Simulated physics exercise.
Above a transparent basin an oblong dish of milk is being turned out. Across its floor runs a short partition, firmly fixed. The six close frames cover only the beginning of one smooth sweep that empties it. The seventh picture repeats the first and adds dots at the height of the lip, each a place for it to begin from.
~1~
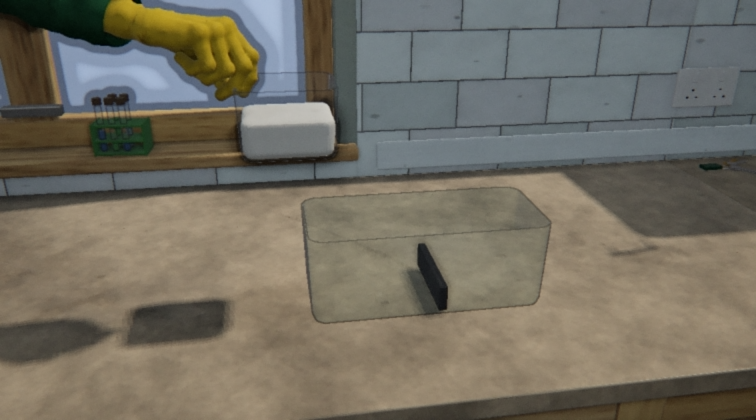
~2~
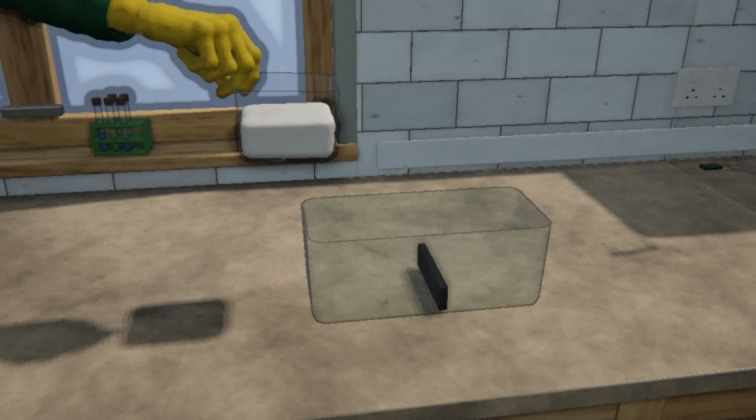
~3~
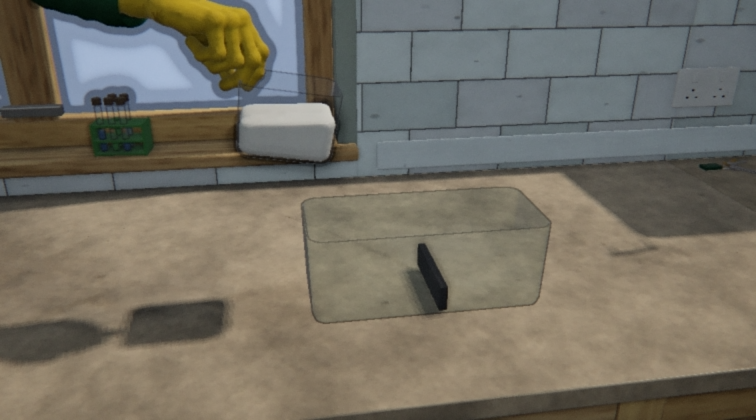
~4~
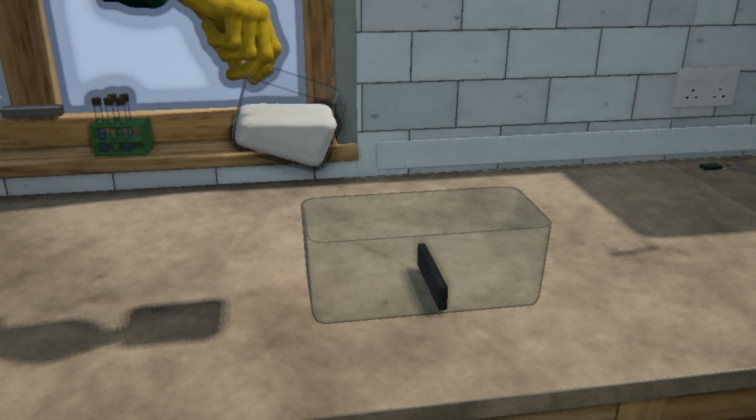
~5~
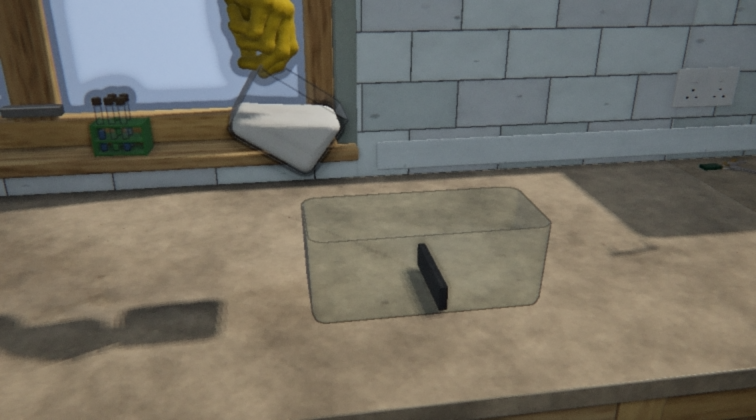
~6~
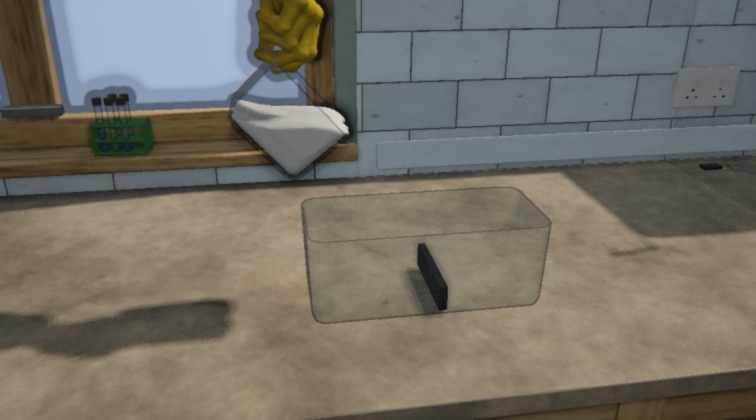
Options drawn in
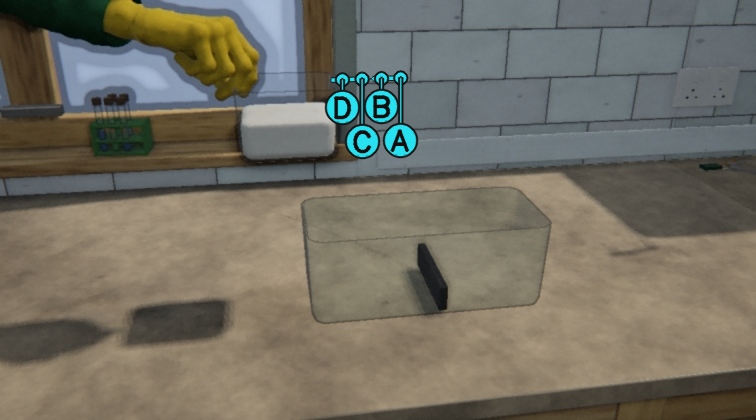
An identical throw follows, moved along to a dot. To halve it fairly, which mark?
The best place is A.
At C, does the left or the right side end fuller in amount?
More ends on the left.
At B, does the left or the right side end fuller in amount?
The left one.
In cyan, A at (400, 78); B at (381, 78); C at (362, 79); D at (342, 79).
For place A, about 44 % ends left of the wall and 56 % right of it.
For place B, about 80 % ends left of the wall and 19 % right of it.
For place C, about 91 % ends left of the wall and 8 % right of it.
For place D, about 88 % ends left of the wall and 10 % right of it.
